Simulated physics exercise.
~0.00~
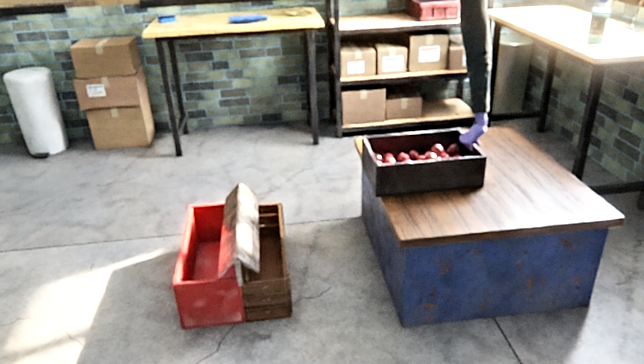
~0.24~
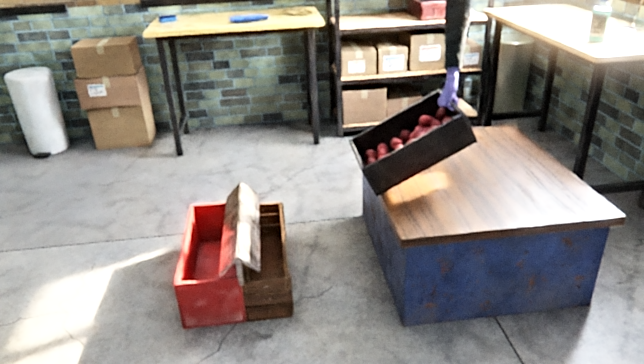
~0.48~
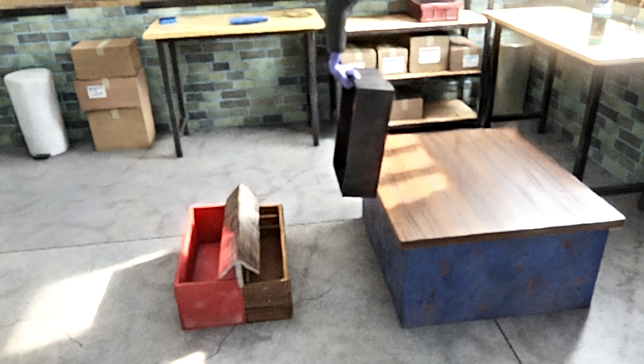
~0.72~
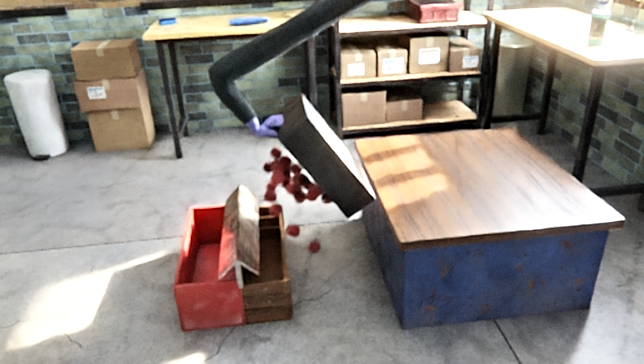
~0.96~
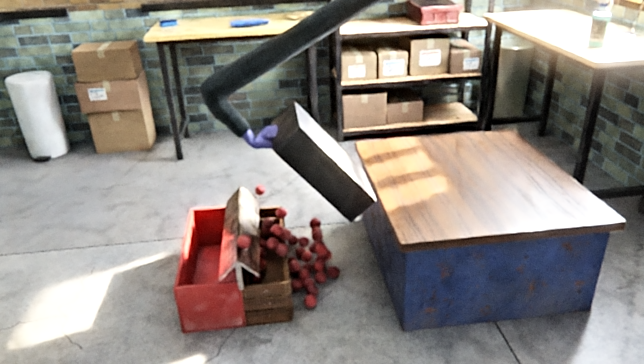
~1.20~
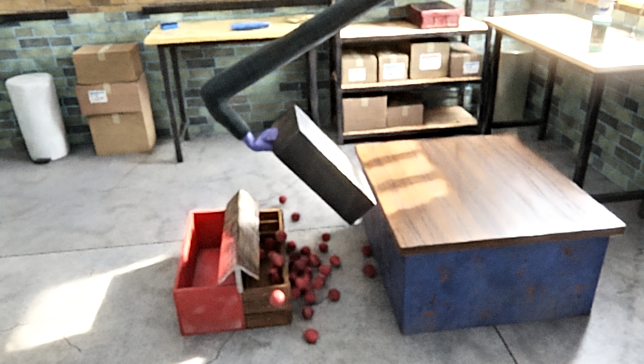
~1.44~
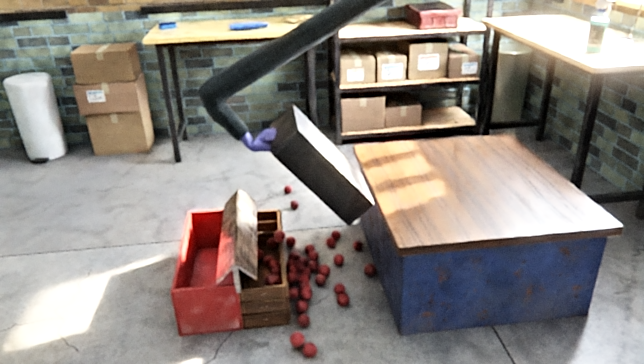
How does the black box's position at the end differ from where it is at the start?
At the start the black box sits upright on the bench top at the right. By the end it is further left, held tipped over in the air just off the bench's left edge.
